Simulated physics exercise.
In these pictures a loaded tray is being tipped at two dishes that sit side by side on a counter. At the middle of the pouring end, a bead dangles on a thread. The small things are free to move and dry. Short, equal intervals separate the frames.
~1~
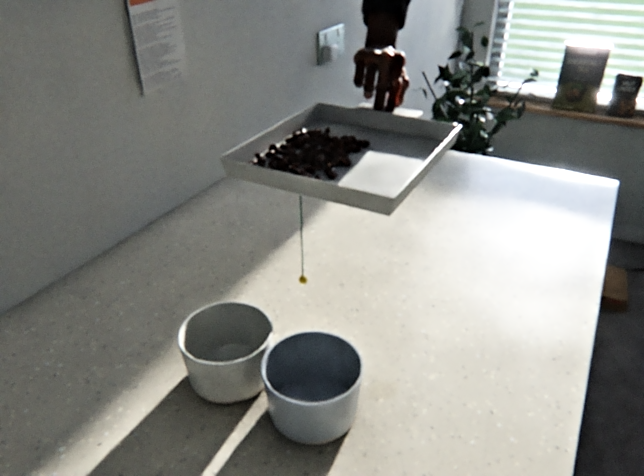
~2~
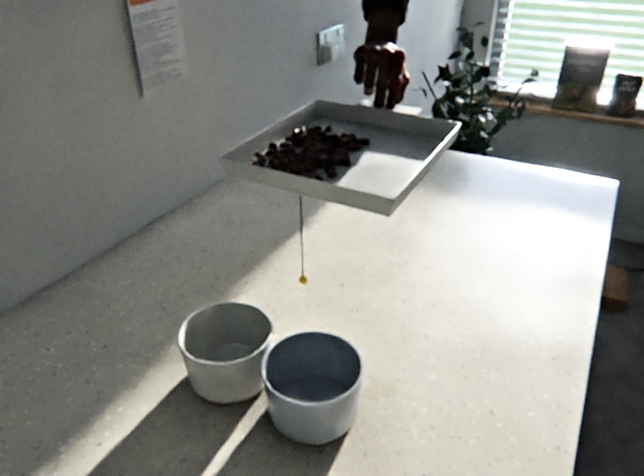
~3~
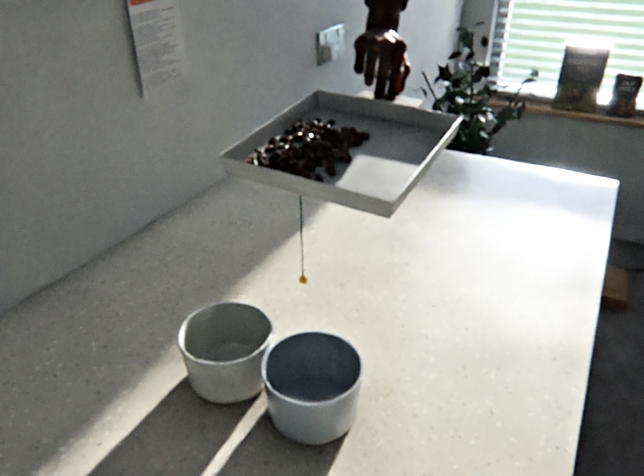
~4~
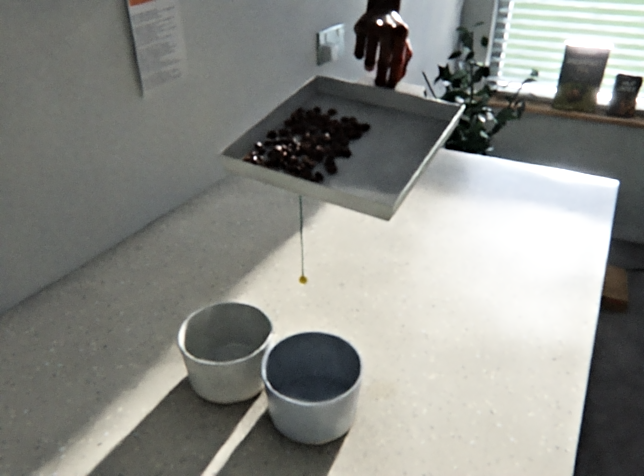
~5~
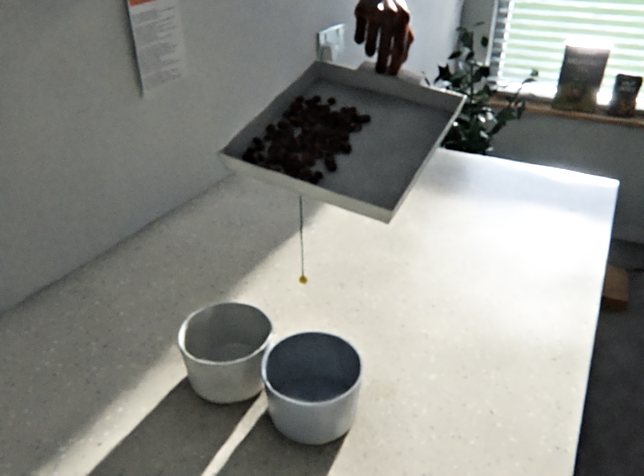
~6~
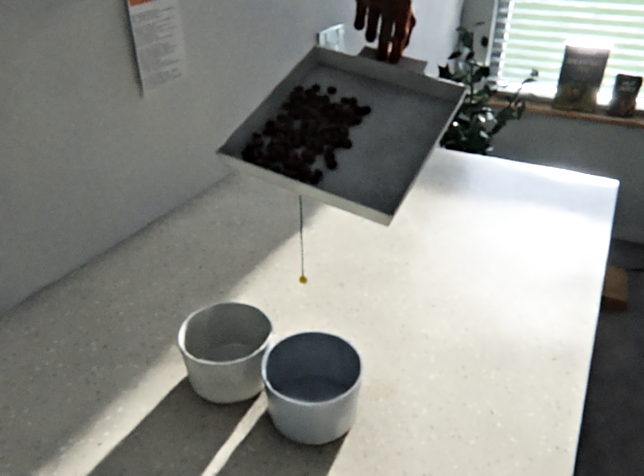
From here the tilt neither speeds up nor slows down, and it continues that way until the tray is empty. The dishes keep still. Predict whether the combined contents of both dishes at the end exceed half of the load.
Honestly, the catch comes out below half of the load.
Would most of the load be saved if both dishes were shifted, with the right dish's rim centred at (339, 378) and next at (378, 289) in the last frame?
Result, first setup: A minority share; second setup: A minority share.
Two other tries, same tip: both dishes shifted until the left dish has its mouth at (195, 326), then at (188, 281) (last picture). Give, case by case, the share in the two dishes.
It comes to near 0 per cent the first time and near 10 per cent the second time.
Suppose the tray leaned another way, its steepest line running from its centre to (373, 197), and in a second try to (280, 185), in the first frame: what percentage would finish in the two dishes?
Near 0 % and 0 %.
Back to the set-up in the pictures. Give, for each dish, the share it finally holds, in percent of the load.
Per cent held at the end: Left dish 0, right dish 0.
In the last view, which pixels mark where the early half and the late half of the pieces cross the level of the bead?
Half one: (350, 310), half two: (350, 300).
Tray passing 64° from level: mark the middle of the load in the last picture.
(321, 182).
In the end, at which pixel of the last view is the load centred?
Centre at rest, last view: Approx. (367, 368).
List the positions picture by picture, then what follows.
In the first picture, corners of the pouring end at (225, 157) and (391, 195), level; middle of the load at (313, 155), flat chocolate drops; left dish at (199, 378); right dish at (287, 418); bead on its thread at (303, 280).
In the second picture, corners of the pouring end at (225, 156) and (391, 196), level; middle of the load at (312, 154).
In the third picture, corners of the pouring end at (224, 155) and (391, 199), tipped barely, lowest at the right corner; middle of the load at (312, 150).
In the fourth picture, corners of the pouring end at (223, 153) and (390, 203), tipped a little, lowest at the right corner; middle of the load at (312, 144).
In the fifth picture, corners of the pouring end at (222, 151) and (390, 207), tipped clearly, lowest at the right corner; middle of the load at (301, 137).
In the sixth picture, corners of the pouring end at (221, 150) and (390, 212), tipped clearly, lowest at the right corner; middle of the load at (301, 131); left dish at (199, 378); right dish at (287, 418).
Soon, tray tipped steeply; nearly all on the tray; a stray few in the air.
A while on, tray tipped past a quarter turn; about a third on the tray; a stray few in the right dish; about a third outside both; about a quarter in the air.
Towards the end, tray tipped past a quarter turn; a stray few in the right dish; a stray few in the left dish; nearly all outside both.
Finally, tray tipped past a quarter turn; a stray few in the right dish; a stray few in the left dish; nearly all outside both.
